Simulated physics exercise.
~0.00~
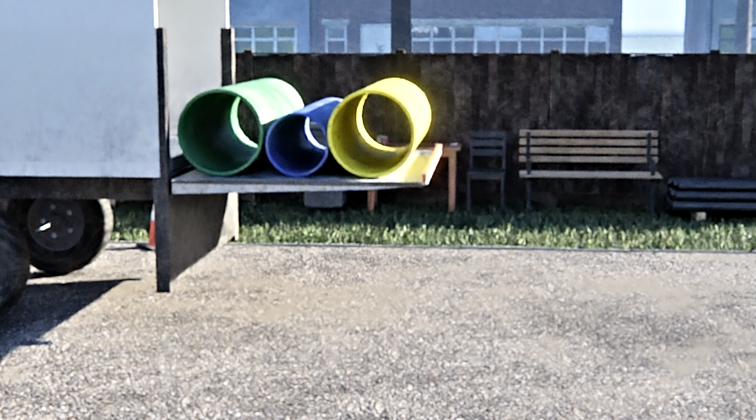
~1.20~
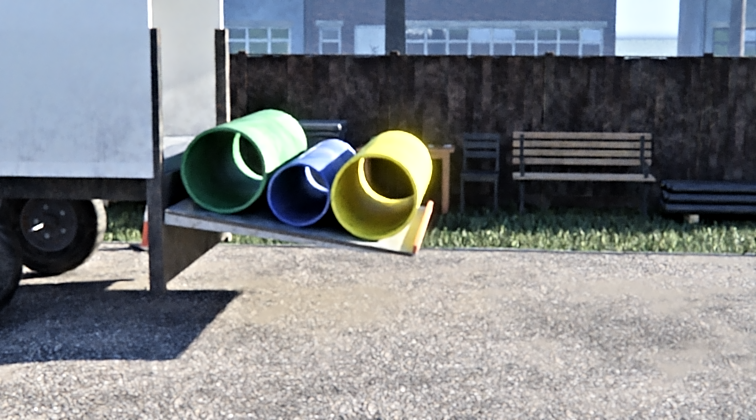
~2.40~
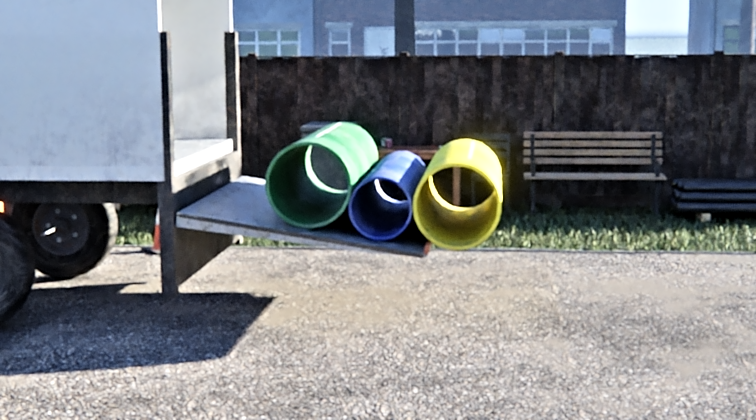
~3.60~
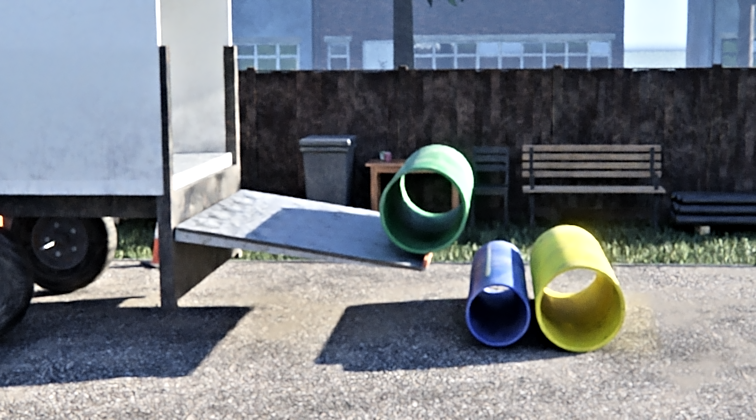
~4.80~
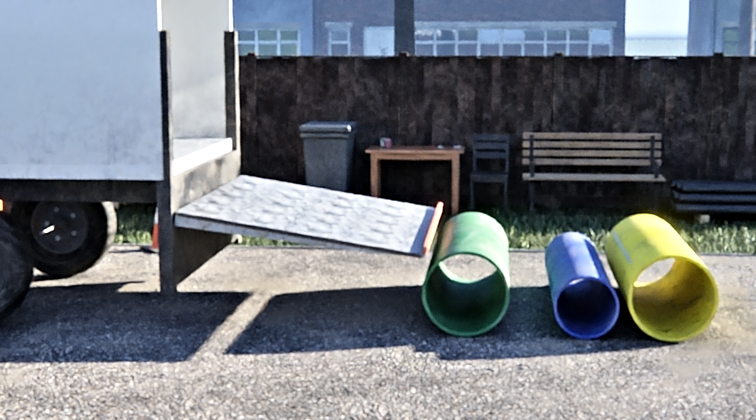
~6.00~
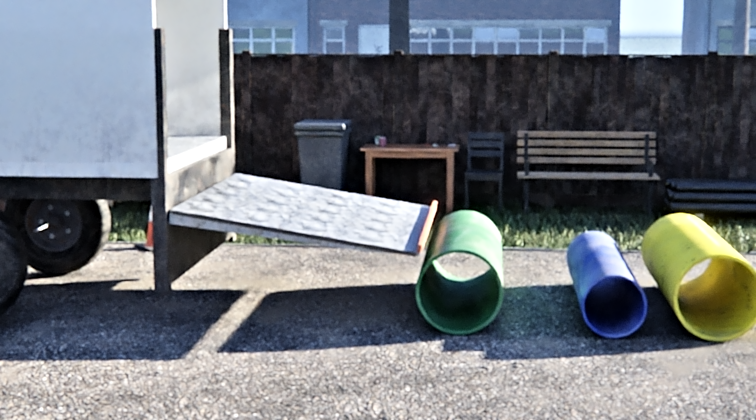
Yellow, blue and green pipes roll right off a lorry's tilting lift onto the ground.
